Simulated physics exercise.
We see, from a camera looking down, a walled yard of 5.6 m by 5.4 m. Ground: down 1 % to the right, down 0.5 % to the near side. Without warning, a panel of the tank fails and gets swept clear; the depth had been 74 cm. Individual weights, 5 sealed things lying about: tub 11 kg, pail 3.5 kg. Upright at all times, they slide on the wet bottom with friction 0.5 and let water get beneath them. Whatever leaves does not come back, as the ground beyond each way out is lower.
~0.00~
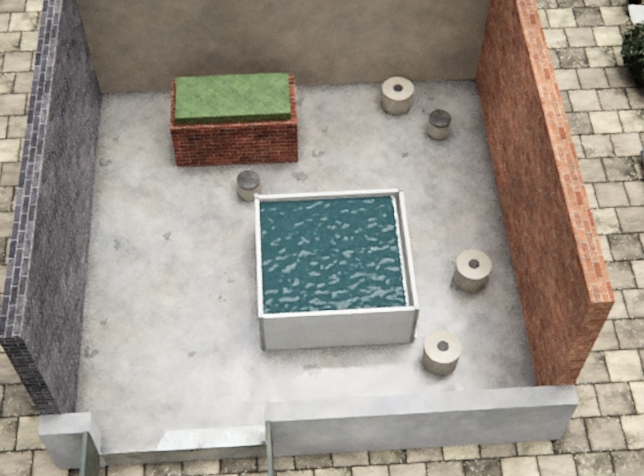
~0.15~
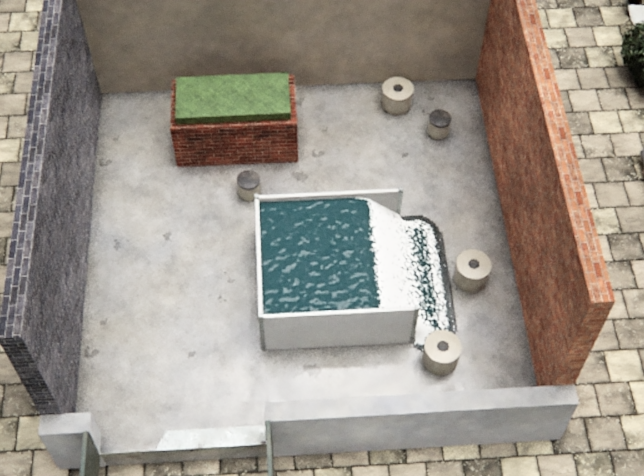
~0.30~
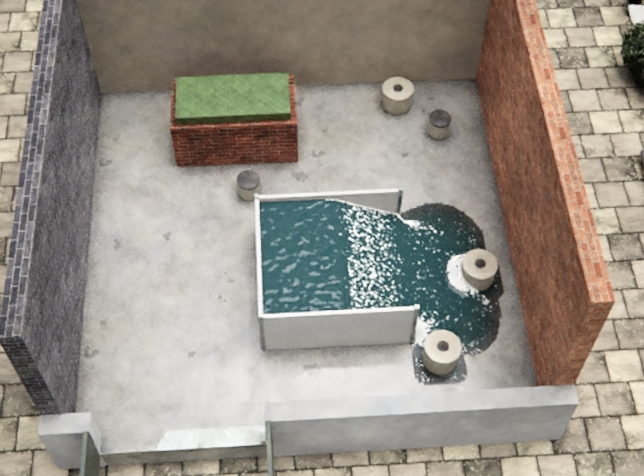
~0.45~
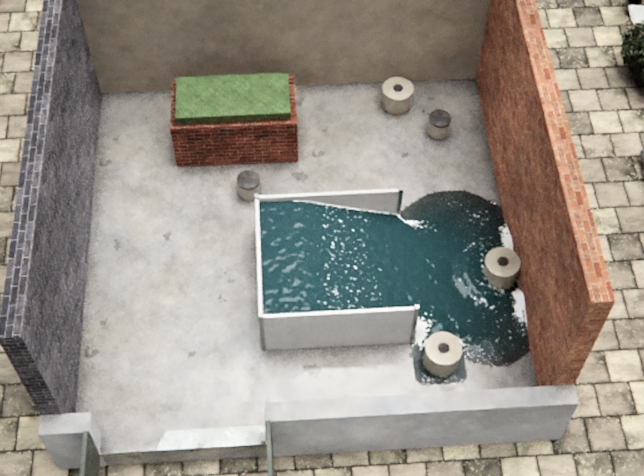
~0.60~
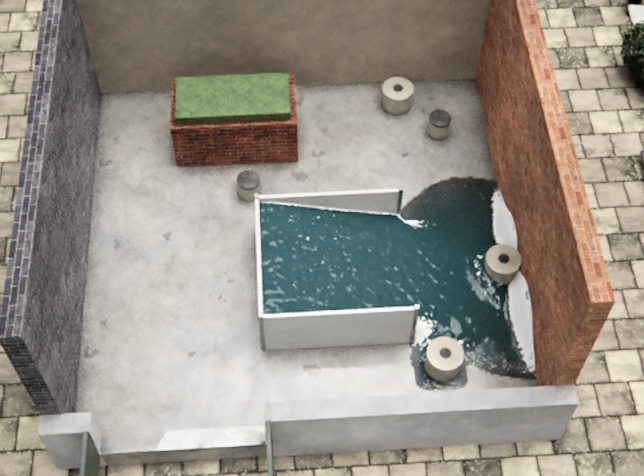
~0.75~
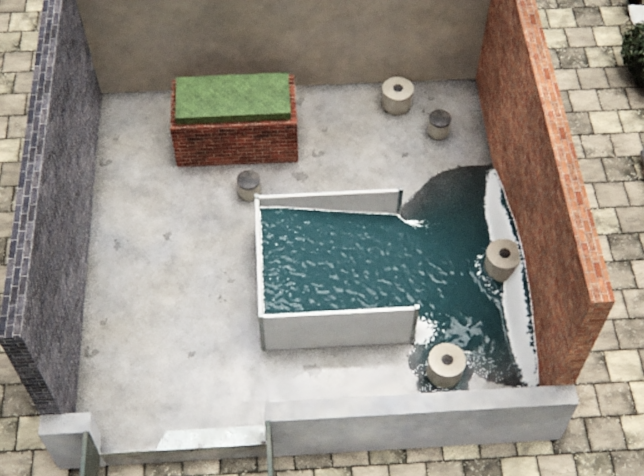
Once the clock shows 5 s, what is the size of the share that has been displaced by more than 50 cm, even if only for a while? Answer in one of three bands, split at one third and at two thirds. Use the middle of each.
Two thirds or more.
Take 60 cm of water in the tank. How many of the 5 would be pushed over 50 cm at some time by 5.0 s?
So the tally would be 4.
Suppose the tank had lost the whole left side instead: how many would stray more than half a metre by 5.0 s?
Then it comes to 2 of them.
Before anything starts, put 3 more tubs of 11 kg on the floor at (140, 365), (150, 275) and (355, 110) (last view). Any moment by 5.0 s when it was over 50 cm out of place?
First exceeds it, second falls shy, third exceeds it.
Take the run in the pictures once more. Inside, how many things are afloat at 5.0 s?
At that moment 4.
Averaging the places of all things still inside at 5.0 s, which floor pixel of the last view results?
The centre sits near (239, 227).
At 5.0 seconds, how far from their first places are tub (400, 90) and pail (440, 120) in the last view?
In turn: 350 cm, 250 cm.
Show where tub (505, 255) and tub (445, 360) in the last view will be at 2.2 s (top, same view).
First one near (452, 255), second near (406, 345).
After 1.1 s 0 of 5 are over 50 cm from their spots; 1 afloat.
After 2.2 s 1 of 5 are over 50 cm from their spots; 3 afloat.
After 3.5 s 4 of 5 are over 50 cm from their spots; 4 afloat.
After 5.0 s 4 of 5 are over 50 cm from their spots, and 4 have been at some point; 4 afloat.
